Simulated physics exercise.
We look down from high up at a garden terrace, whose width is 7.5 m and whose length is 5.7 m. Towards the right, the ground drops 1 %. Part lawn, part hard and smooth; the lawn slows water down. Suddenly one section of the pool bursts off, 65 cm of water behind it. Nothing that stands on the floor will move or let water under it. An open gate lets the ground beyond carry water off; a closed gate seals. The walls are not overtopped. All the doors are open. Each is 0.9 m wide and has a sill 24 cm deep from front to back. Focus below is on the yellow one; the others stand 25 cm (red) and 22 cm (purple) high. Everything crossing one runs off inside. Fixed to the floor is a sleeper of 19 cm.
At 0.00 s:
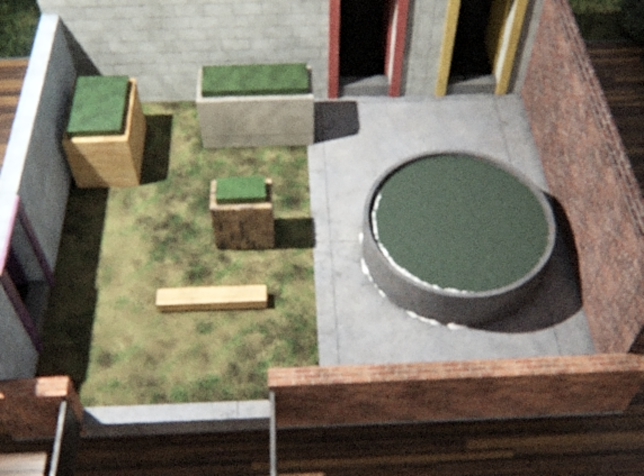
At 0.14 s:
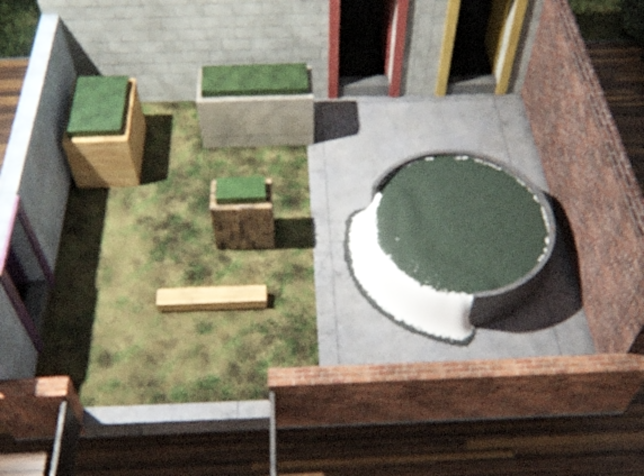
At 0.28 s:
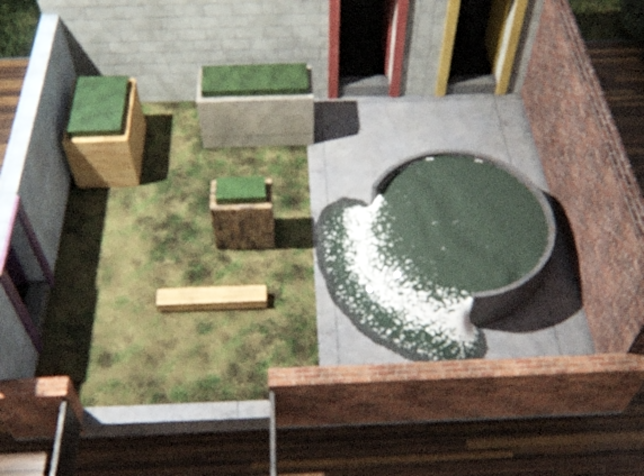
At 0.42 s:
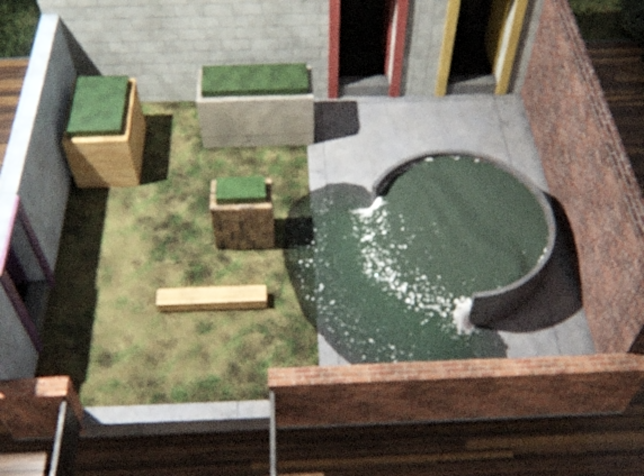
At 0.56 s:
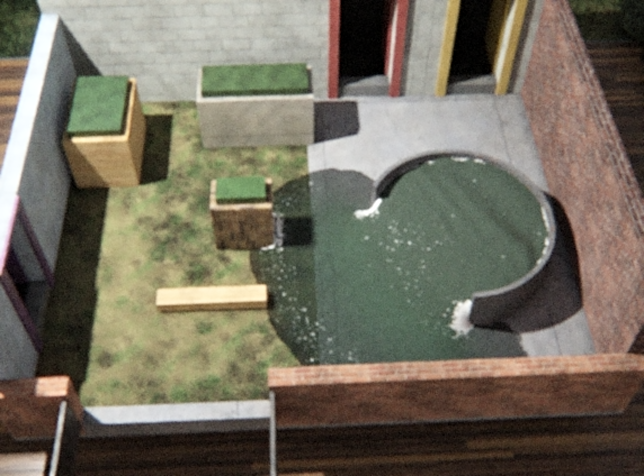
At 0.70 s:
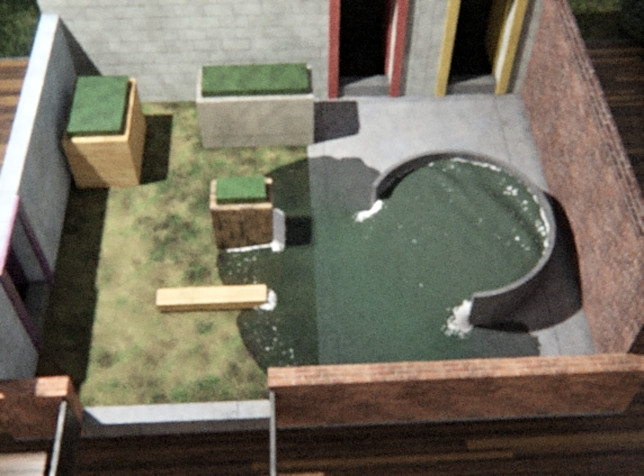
Dark green water sits still in a round pool on the paved side of a walled terrace, until the pool's lower left side bursts open in a rush of white foam. The water fans out across the paving, then spreads left onto the lawn, reaching a small block and a low beam.
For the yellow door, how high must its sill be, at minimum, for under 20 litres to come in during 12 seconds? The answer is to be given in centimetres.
It must be roughly 7 cm high.
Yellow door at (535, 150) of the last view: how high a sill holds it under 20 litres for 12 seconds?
Close to 7.5 cm at the least.
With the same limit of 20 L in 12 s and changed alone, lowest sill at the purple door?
The purple door needs around 14.5 cm.
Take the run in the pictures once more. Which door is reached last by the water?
Last door: Yellow.
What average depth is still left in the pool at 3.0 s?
Averaged depth comes out at about 16 cm.
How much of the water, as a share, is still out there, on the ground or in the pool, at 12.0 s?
I'd estimate some 72 in a hundred.
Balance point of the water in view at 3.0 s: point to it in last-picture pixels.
My guess is close to (318, 289).
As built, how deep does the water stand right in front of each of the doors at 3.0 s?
The red door has 0 cm, the purple door 20 cm and the yellow door 0 cm.
After 1.4 s water covers 35 % of the floor, deepest (32 cm) near (393, 382); it has not reached the yellow door.
After 3.0 s water covers 70 % of the floor, deepest (24 cm) near (310, 361); it has not reached the yellow door.
After 12.0 s water covers 95 % of the floor, deepest (14 cm) near (558, 245); 9 cm at the yellow door, 0 litres in over its 23 cm sill.
At the yellow door as built, the water arrived by 5.3 s and peaked near 12 cm at 10.6 s.
With a sill of 6 cm, 32 litres would have come in within the 12 s; with 8.5 cm, 8 litres. So under 20 litres takes about 7 cm.
